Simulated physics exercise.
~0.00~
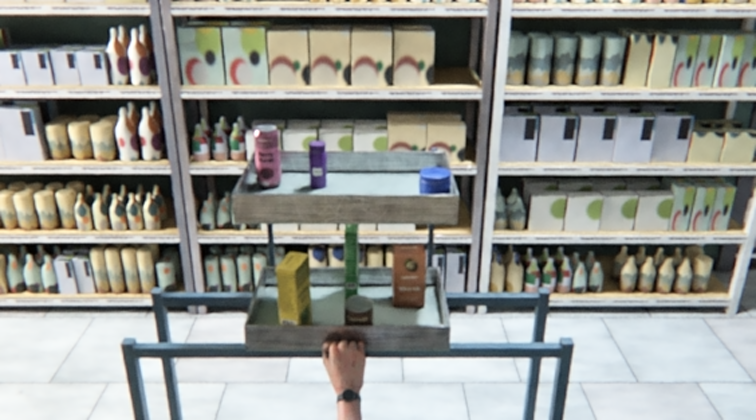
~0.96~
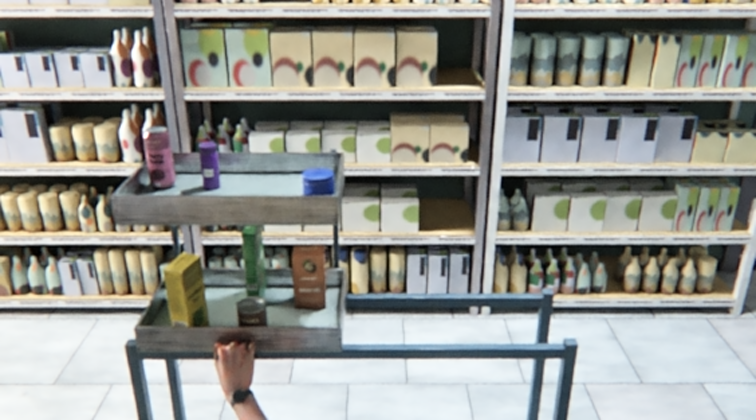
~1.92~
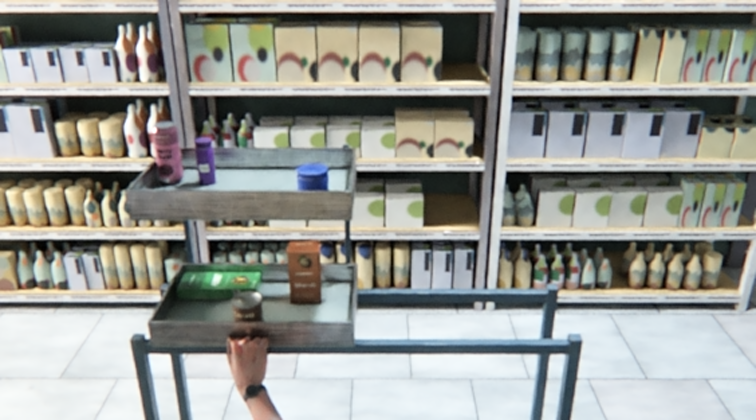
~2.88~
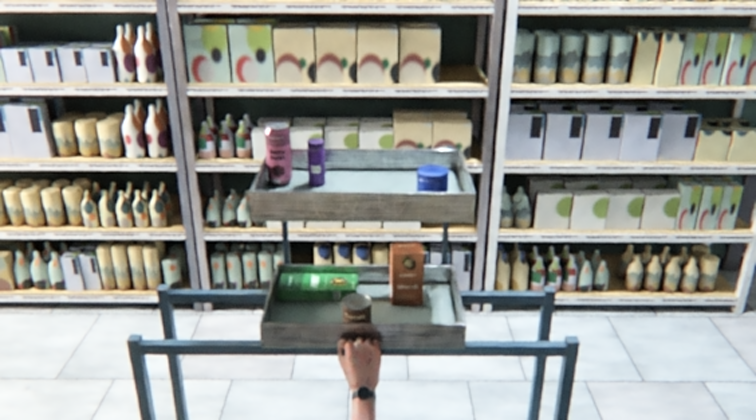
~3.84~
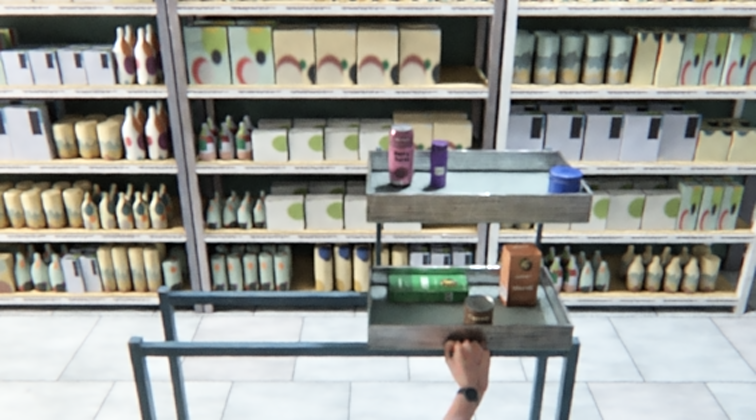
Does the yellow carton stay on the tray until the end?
No, the yellow carton comes off the tray and is gone from it by the end.
